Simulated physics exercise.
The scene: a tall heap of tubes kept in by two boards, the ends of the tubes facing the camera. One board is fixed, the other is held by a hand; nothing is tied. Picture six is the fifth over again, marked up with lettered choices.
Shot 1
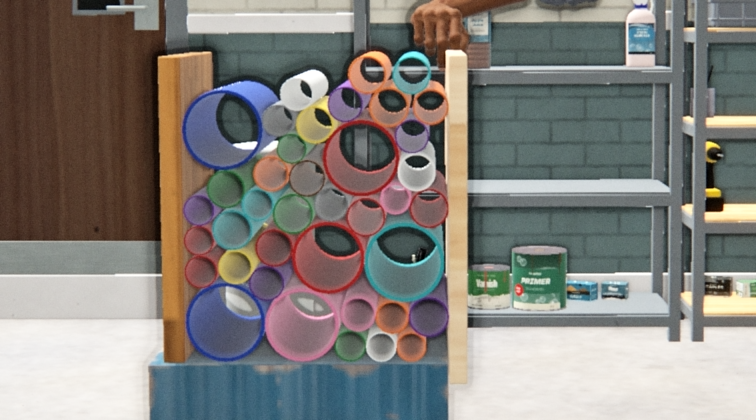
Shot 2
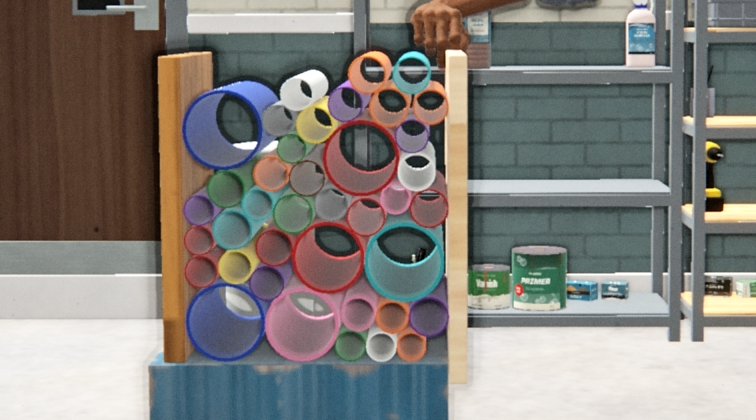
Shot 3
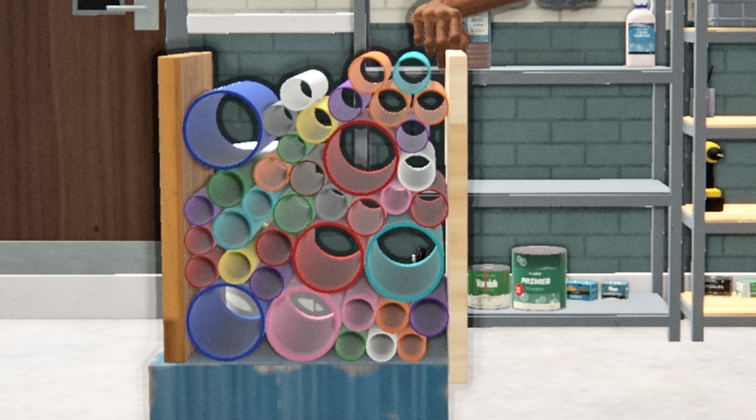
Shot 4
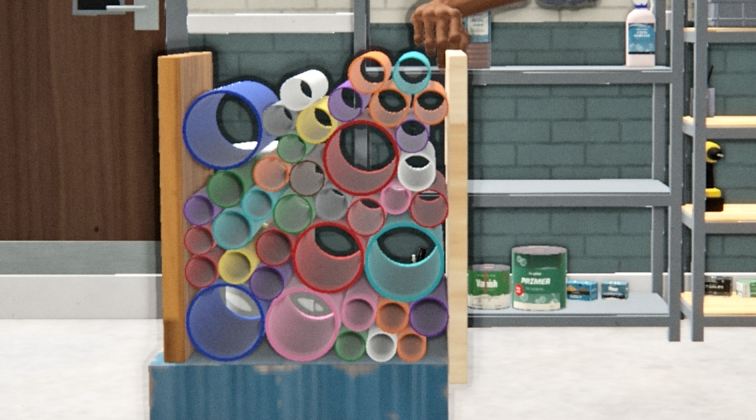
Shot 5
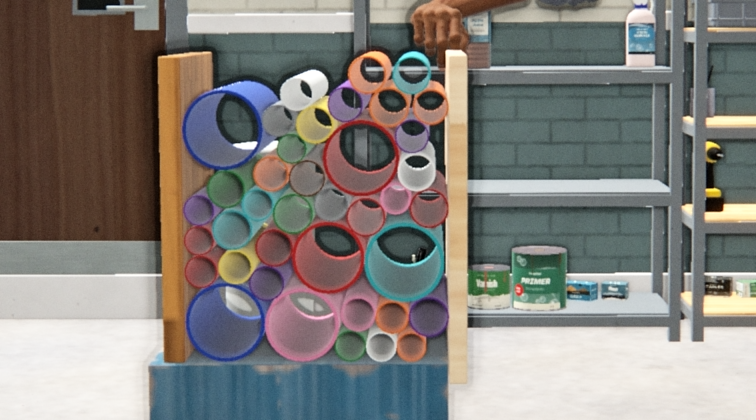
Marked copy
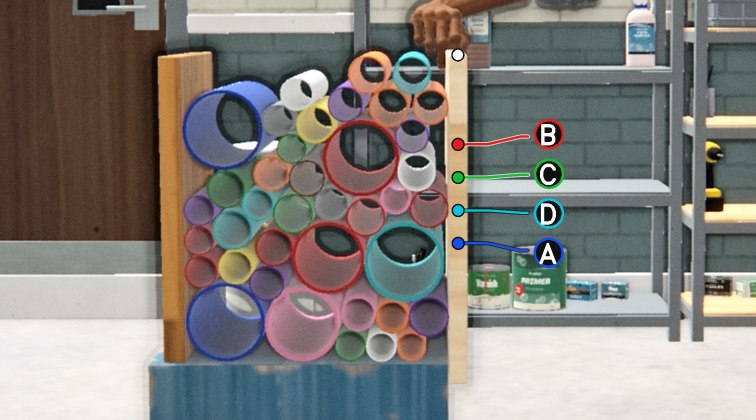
Colourful tubes sit stacked between two upright boards, barely moving, beneath a hand at the right.
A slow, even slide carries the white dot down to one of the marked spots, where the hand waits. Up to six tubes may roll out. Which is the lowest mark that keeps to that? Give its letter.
Slide it to D.
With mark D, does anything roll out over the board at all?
At D: Yes.
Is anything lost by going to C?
Yes, at C.
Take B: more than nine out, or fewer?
At B, fewer than nine.
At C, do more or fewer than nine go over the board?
Fewer than nine.
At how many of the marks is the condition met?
Three of the four.
On the copy, A at (458, 243); B at (458, 144); C at (458, 178); D at (458, 211); the white dot at (458, 55).
On D. First, top of the board (449, 123).
Then, top of the board (449, 200).
Finally, top of the board (449, 210), five out over the board.
By contrast, A more than six out over the board; B none out over the board; C five out over the board.
